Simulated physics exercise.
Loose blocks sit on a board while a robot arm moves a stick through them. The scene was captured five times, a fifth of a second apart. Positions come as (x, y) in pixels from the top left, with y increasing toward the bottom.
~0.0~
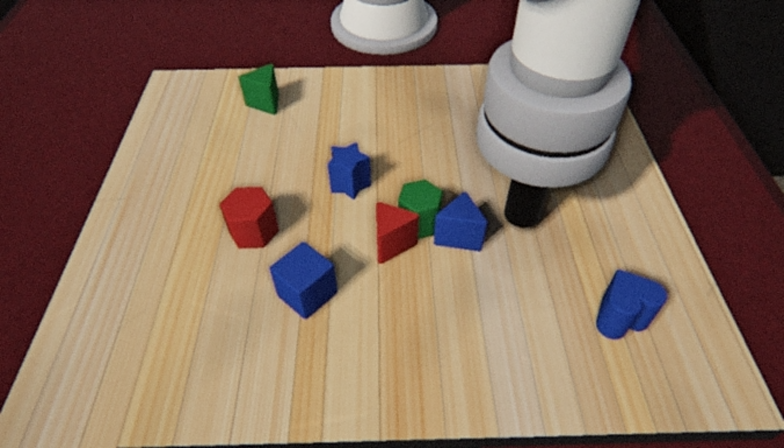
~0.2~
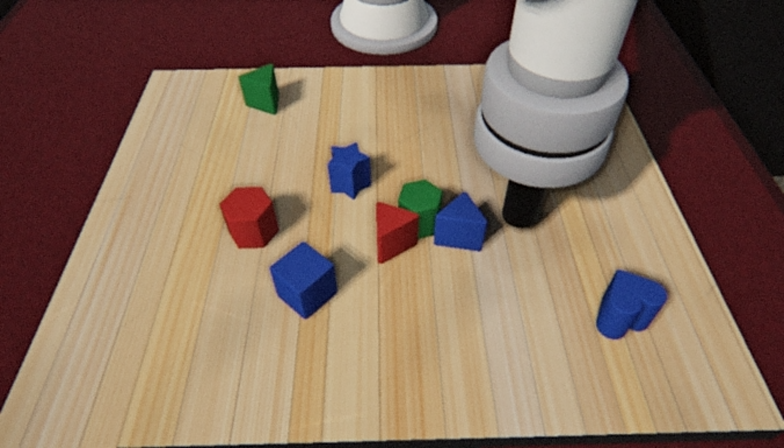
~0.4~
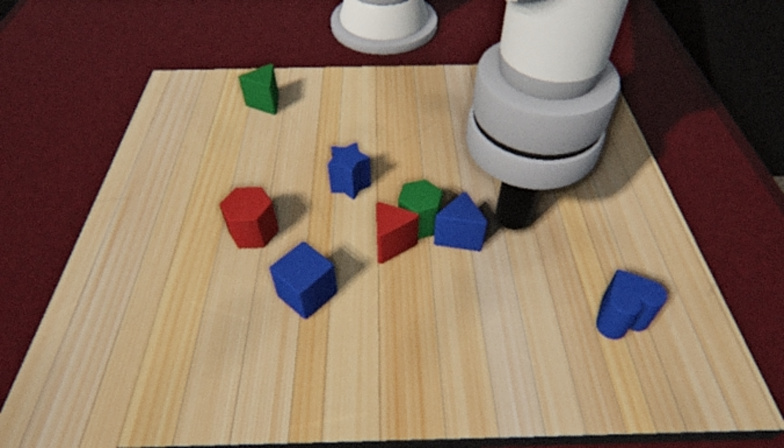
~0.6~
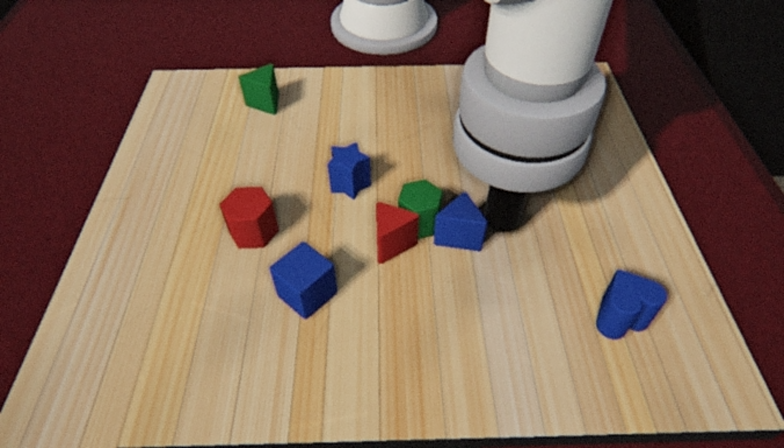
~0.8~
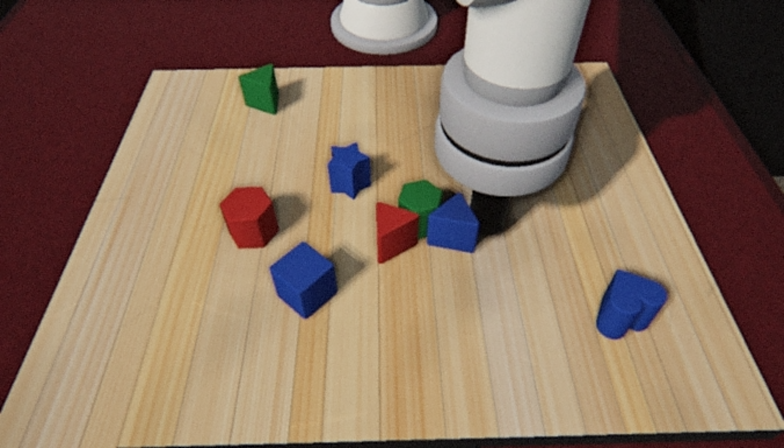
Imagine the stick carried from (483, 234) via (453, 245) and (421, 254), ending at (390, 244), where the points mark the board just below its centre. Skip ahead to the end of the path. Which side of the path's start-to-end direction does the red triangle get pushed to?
That block drifts right.
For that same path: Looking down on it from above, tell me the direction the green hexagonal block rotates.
It twists with the clock when seen from above.
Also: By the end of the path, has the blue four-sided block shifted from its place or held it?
That block remains where it is.
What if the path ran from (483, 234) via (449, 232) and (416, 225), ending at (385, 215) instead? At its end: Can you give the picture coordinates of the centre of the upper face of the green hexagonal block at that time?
I'd say the green hexagonal block ends with its top centre at (348, 173).
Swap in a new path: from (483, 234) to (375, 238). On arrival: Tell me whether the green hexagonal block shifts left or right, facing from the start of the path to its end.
With start-to-end as forward, it shifts right.
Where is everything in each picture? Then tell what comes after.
Stick's lower end (521, 216); blue four-sided block (301, 266); blue star block (347, 155); red triangle (392, 217); green hexagonal block (421, 194); blue triangle (463, 209), in the first picture.
Stick (519, 217); blocks still, in the second picture.
Stick (512, 218); blocks still, in the third picture.
Stick (501, 220); blocks still, in the fourth picture.
Stick (485, 224); blue four-sided block (301, 266); blue star block (347, 155); red triangle (392, 217); green hexagonal block (421, 194); blue triangle (456, 210), in the fifth picture.
The first path, step by step. Halfway along, stick (438, 241); red triangle (374, 212); green hexagonal block (407, 192), turned 45° clockwise; blue triangle (405, 225), turned 15° clockwise.
At the end, stick (390, 234); blue four-sided block still; blue star block still; red triangle (348, 200); green hexagonal block (402, 186), turned 75° clockwise; blue triangle (356, 222).
